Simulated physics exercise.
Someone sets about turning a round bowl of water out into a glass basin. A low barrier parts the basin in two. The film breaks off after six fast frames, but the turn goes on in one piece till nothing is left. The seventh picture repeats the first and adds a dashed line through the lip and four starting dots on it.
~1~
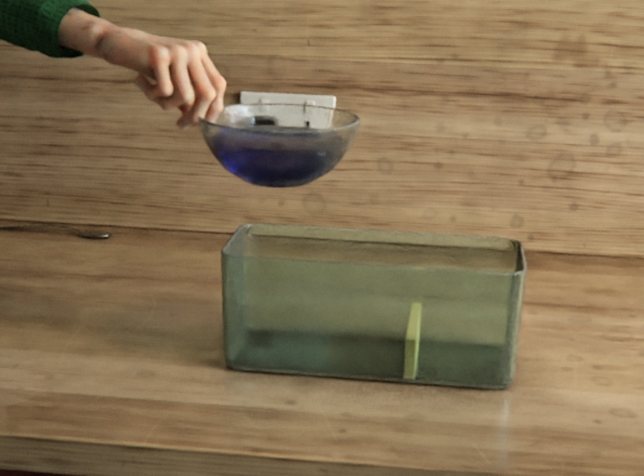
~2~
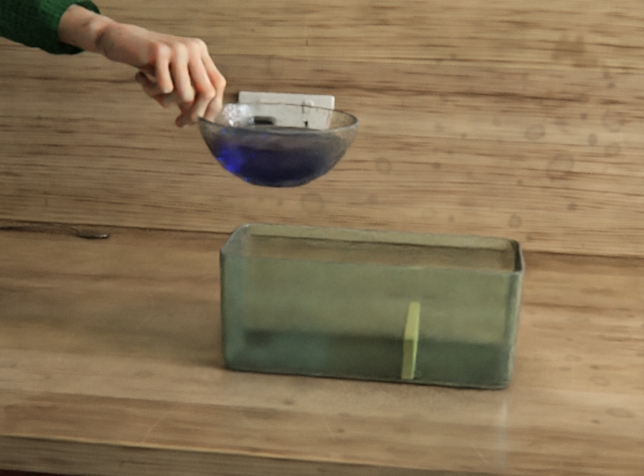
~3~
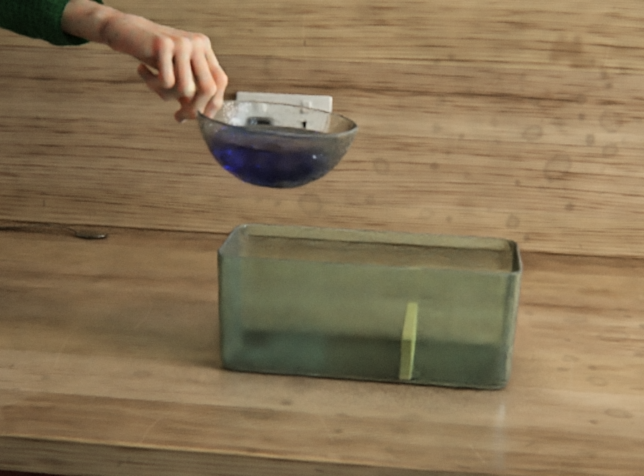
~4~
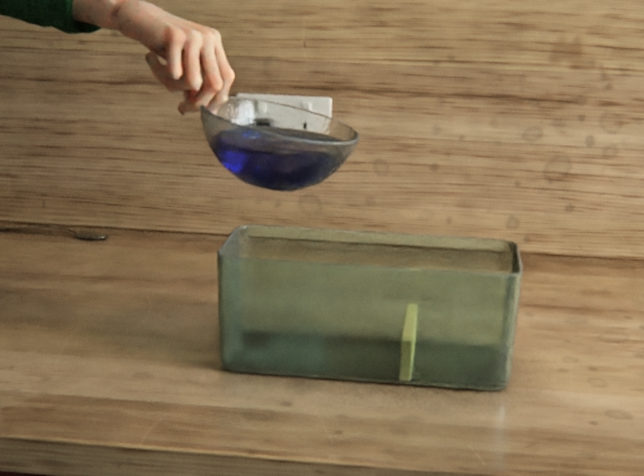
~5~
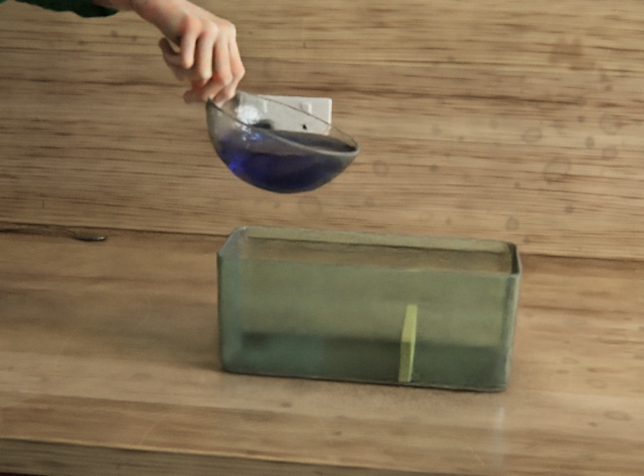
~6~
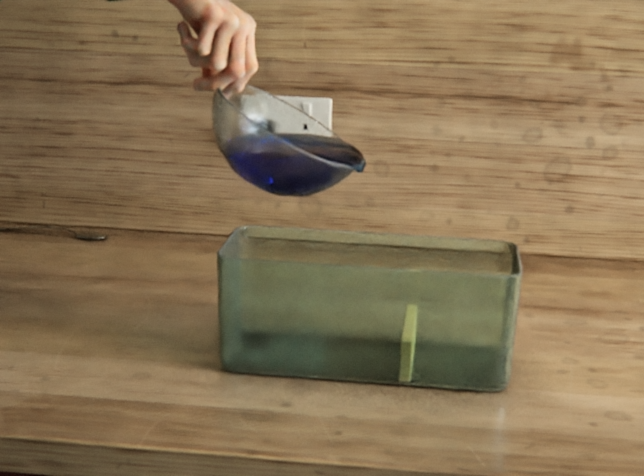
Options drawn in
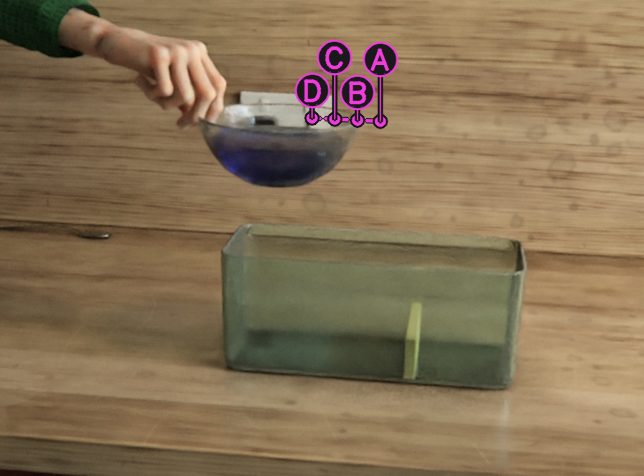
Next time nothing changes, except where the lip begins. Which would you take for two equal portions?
It is A.
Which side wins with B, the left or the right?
The left one.
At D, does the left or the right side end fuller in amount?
The left side.
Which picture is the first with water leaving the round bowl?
In picture 6.
On the marked copy, A at (380, 121); B at (357, 120); C at (334, 119); D at (312, 118).
If A is chosen, about 46 % ends left of the wall and 54 % right of it.
If B is chosen, about 82 % ends left of the wall and 17 % right of it.
If C is chosen, about 96 % ends left of the wall and 4 % right of it.
If D is chosen, about 94 % ends left of the wall and 6 % right of it.
